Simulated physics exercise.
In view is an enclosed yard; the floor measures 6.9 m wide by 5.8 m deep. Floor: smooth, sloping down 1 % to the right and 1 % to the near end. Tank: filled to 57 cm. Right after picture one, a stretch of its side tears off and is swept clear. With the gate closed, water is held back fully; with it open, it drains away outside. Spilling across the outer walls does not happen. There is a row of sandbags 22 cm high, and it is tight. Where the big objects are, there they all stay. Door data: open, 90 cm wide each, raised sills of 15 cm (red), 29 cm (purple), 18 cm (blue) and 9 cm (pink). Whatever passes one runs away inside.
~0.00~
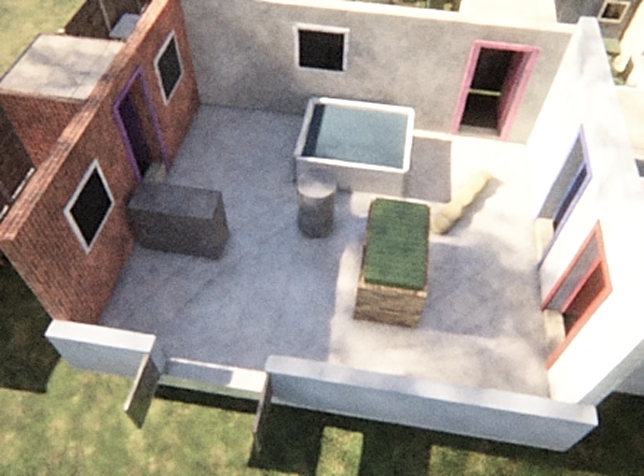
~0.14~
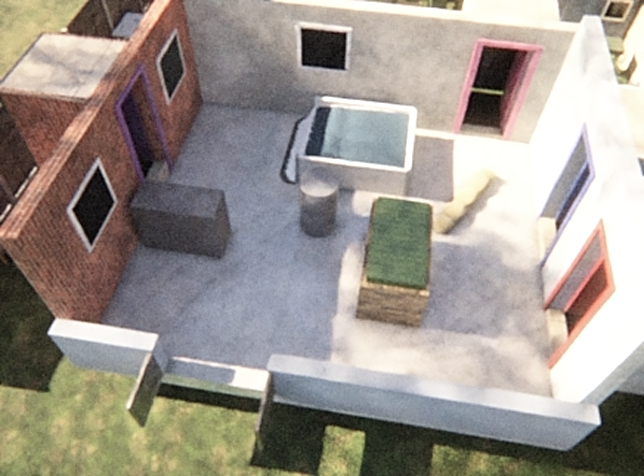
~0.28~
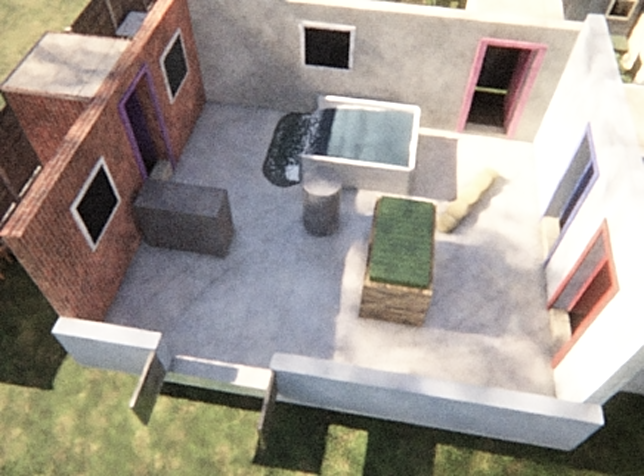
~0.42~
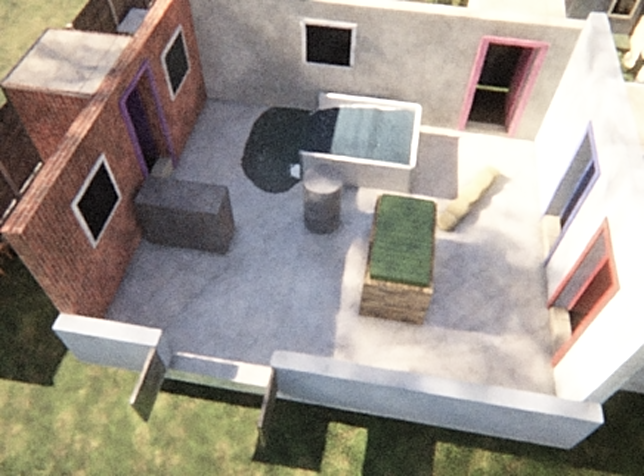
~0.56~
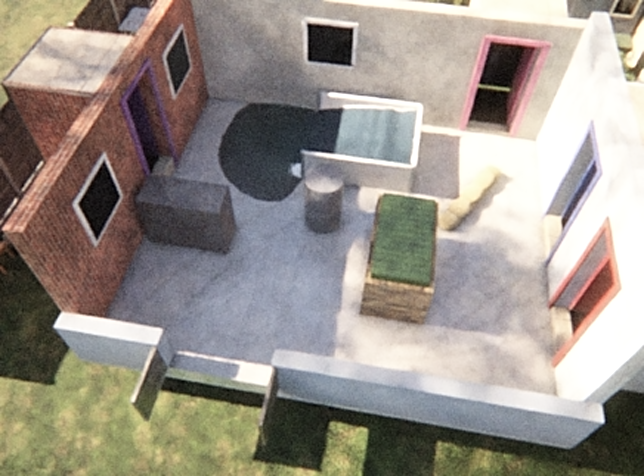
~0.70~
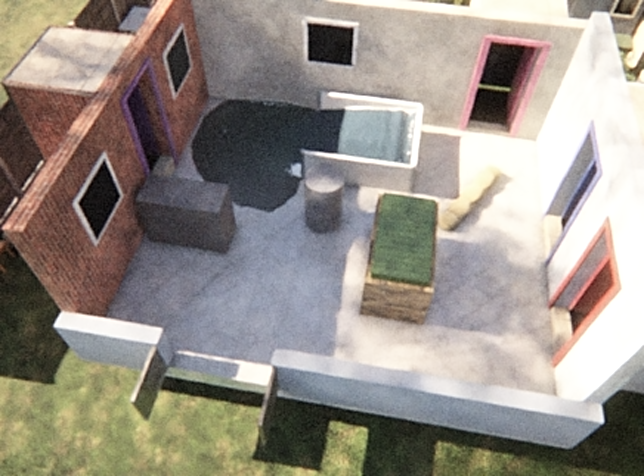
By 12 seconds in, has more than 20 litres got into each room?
In order: Watch the red door: It will not outstrip the limit. Watch the purple door: It will not outstrip the limit. Watch the blue door: It will not outstrip the limit. Watch the pink door: It will not outstrip the limit.
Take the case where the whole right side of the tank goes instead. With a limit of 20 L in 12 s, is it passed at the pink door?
So, pink door: Out of bounds.
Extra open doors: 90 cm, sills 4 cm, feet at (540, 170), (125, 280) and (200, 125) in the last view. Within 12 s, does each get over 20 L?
Per doorway, in order: Insufficient / insufficient / sufficient.
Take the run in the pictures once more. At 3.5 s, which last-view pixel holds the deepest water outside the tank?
Look around (184, 216).
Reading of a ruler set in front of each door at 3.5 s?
Depths in centimetres - red: 0, purple: 23, blue: 0, pink: 0.
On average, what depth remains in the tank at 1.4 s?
Some 30 cm on average.
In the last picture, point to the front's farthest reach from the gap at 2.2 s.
That lands around (115, 297) in the last picture.
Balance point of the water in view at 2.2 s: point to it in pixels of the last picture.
Centre: Roughly (270, 149) px.
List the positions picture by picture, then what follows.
The tank at (356, 136) is whole and still, 57 cm deep, in the first picture.
Water pours out at (308, 143) and has run 0.9 m, to a hidden place; typically 8 cm deep outside, 57 cm at the tank's back, in the second picture.
Water pours out at (311, 143) and has run 1.1 m, to (300, 113); typically 10 cm deep outside, 57 cm at the tank's back, in the third picture.
Water pours out at (312, 142) and has run 1.4 m, to (276, 107); typically 8 cm deep outside, 57 cm at the tank's back, in the fourth picture.
The front is at (223, 148), 1.8 m from the gap at (313, 141); 3.6 m2 of floor is under water; 56 cm left at the back of the tank, in the fifth picture.
The front is at (209, 116), 2.3 m from the gap at (313, 141); 5.0 m2 of floor is under water; 48 cm left at the back of the tank, in the sixth picture.
After 1.4 s water covers 20 % of the floor and is deepest (40 cm) near (215, 103); red door not reached, purple door 17 cm at the sill, 0 L in, blue door not reached, pink door not reached.
After 2.2 s water covers 25 % of the floor and is deepest (35 cm) near (207, 102); red door not reached, purple door 22 cm at the sill, 0 L in, blue door not reached, pink door not reached.
After 3.5 s water covers 35 % of the floor and is deepest (30 cm) near (184, 216); red door not reached, purple door 23 cm at the sill, 0 L in, blue door not reached, pink door not reached.
After 7.0 s water covers 70 % of the floor and is deepest (14 cm) near (330, 380); red door not reached, purple door 8 cm at the sill, 0 L in, blue door not reached, pink door 1 cm at the sill, 0 L in.
After 12.0 s water covers 95 % of the floor and is deepest (10 cm) near (543, 418); red door 7 cm at the sill, 0 L in, purple door 6 cm at the sill, 1 L in, blue door 7 cm at the sill, 0 L in, pink door 3 cm at the sill, 0 L in.
